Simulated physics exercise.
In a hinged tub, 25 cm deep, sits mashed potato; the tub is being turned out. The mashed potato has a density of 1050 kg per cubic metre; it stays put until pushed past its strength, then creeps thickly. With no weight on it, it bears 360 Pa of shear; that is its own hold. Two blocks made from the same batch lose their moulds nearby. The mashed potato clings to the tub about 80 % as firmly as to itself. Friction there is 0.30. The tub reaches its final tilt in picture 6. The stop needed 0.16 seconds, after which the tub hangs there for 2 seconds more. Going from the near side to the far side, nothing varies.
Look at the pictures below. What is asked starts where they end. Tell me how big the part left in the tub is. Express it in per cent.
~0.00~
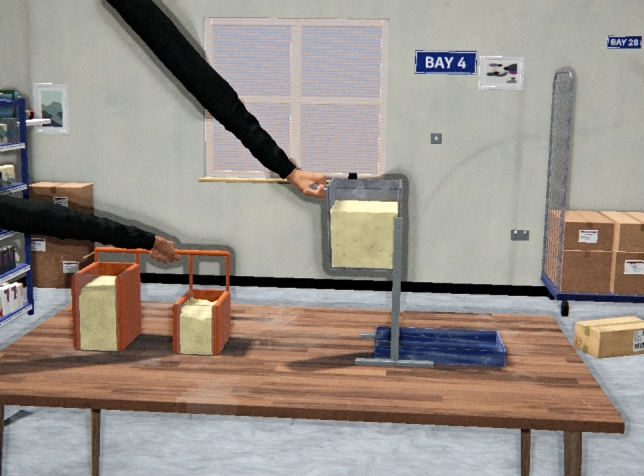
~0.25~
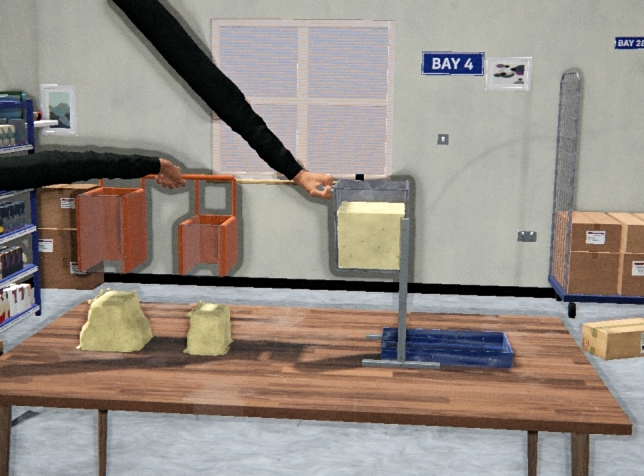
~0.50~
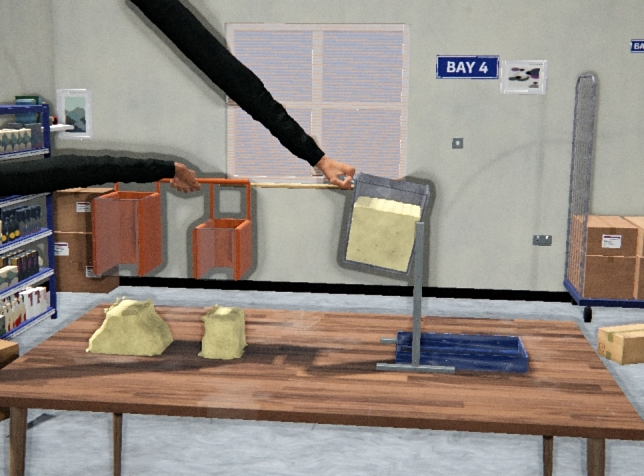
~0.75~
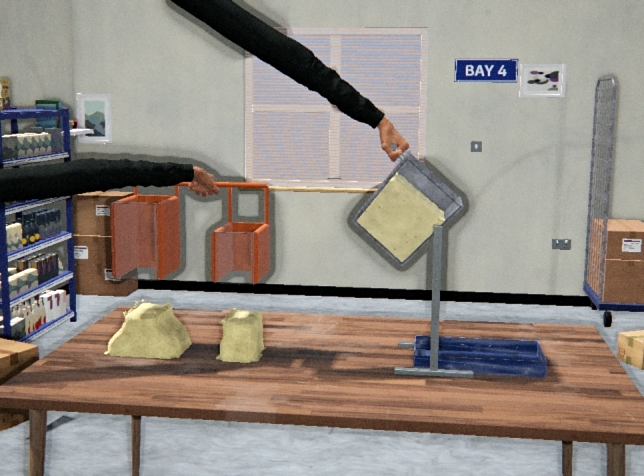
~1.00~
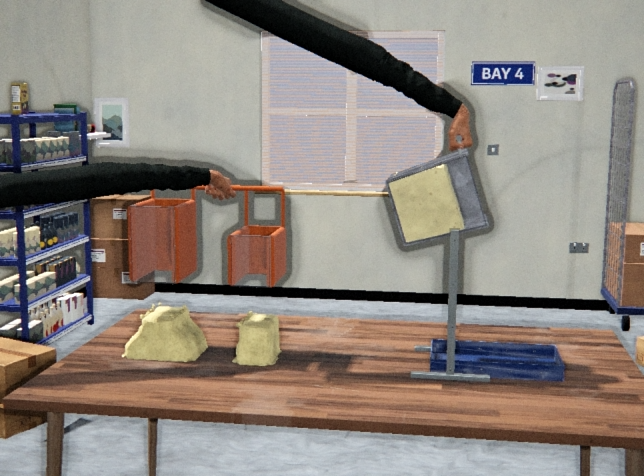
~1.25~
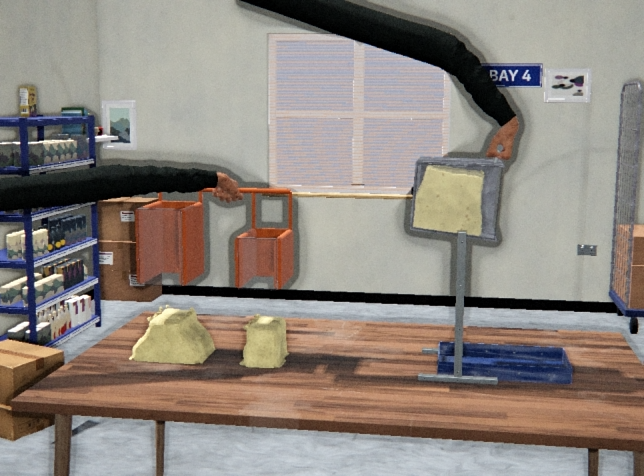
I would say about 63 percent.
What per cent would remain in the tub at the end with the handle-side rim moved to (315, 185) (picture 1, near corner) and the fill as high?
I'd guess around 45 per cent remains.
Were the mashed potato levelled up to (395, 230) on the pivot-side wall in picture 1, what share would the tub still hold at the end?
I'd put it close to 100 in a hundred.
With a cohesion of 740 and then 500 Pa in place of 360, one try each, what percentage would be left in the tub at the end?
In that order: 100 %, 100 %.
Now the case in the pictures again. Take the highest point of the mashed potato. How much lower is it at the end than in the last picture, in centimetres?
Roughly 9 cm.
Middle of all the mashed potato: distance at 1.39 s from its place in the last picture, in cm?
Something like 4 cm, I'd say.
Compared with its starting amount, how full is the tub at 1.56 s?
About 80 %.
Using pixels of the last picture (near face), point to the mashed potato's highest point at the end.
On the near face, the top ends up close to (441, 200).
By 1.39 s, the tub is at 94 degrees and holds 99 %.
By 1.56 s, the tub is at 94 degrees and holds 80 %.
By 1.73 s, the tub is at 94 degrees and holds 66 %.
By 1.90 s, the tub is at 94 degrees and holds 63 %.
By 3.25 s, at the end, the tub is at 94 degrees and holds 63 %.
